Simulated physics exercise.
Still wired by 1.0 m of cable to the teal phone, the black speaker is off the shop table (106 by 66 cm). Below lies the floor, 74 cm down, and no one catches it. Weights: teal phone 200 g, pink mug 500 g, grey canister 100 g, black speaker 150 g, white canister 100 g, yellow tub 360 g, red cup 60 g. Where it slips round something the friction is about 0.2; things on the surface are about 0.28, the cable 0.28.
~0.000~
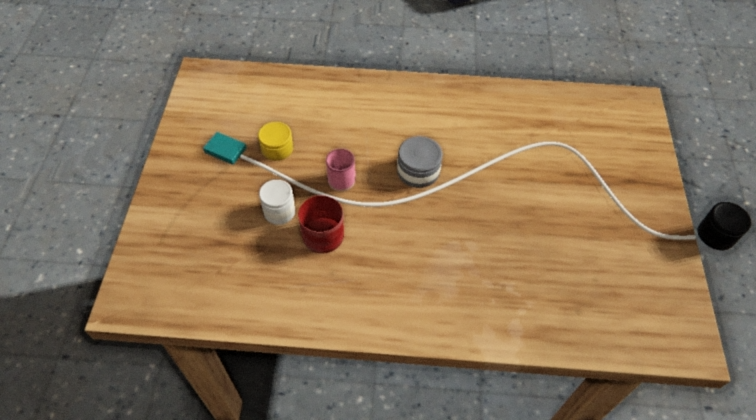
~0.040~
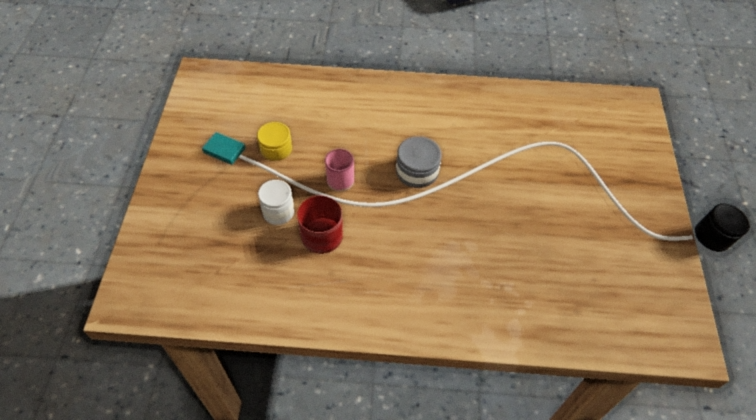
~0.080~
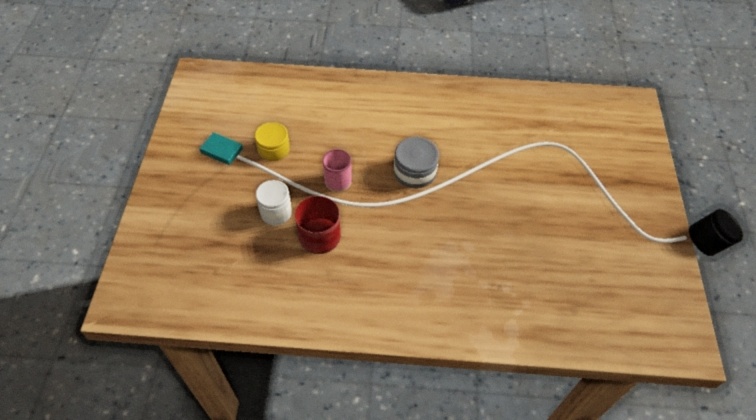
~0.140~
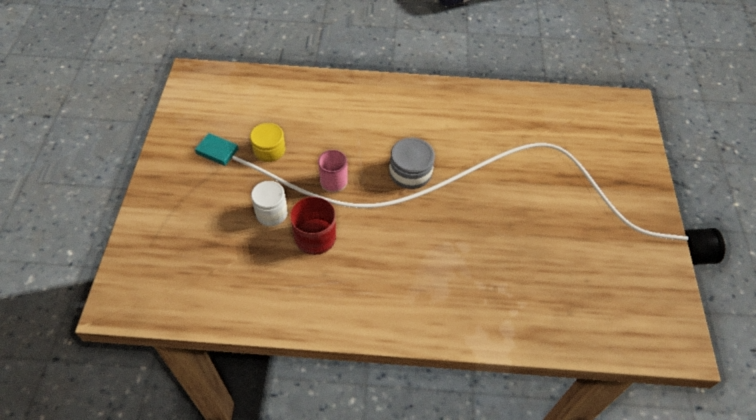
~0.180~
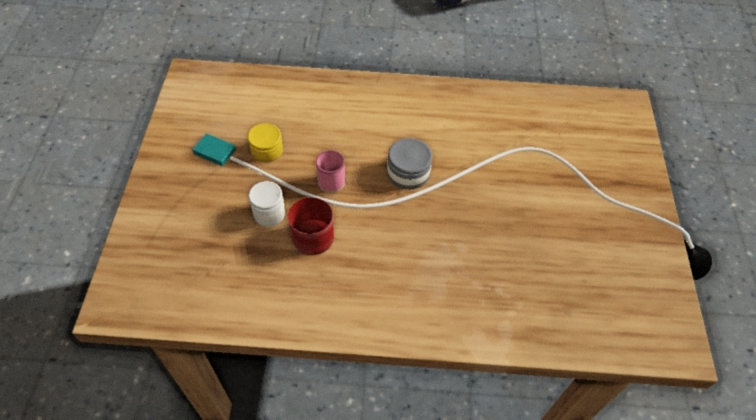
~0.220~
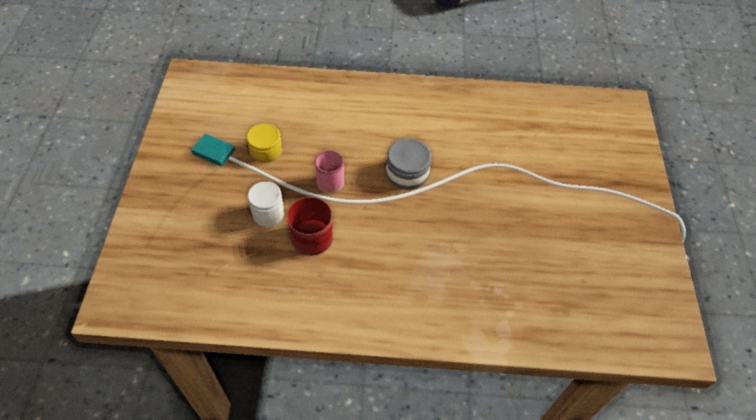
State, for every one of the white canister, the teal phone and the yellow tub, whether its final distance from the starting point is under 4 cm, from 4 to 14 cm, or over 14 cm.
As I see it, the white canister probably ends up right by its start, the teal phone probably ends up really far off, the yellow tub probably ends up right by its start.
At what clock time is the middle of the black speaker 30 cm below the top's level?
That comes at 0.80 seconds.
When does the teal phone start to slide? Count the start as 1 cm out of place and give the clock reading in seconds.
Teal phone: Roughly 0.30 s.
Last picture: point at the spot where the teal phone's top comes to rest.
Somewhere around (312, 197) is where it ends up.
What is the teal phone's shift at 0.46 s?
Teal phone: Roughly 8 cm.
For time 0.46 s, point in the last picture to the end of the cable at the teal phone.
Roughly at pixel (263, 176).
By 0.5 s, the cable's tail end at (263, 176); teal phone 8 cm off its start, black speaker over the edge.
By 0.7 s, the cable's tail end at (287, 185); teal phone 13 cm off its start, black speaker over the edge.
By 1.0 s, the cable's tail end at (316, 191); teal phone 19 cm off its start at (296, 184), black speaker over the edge.
By 1.2 s, the cable's tail end at (327, 194); teal phone 22 cm off its start, black speaker over the edge, pink mug 1 cm off its start.
By 2.4 s, the cable's tail end at (331, 195); teal phone 23 cm off its start at (312, 197), yellow tub 1 cm off its start at (267, 135), white canister 0 cm off its start at (264, 194), black speaker over the edge.
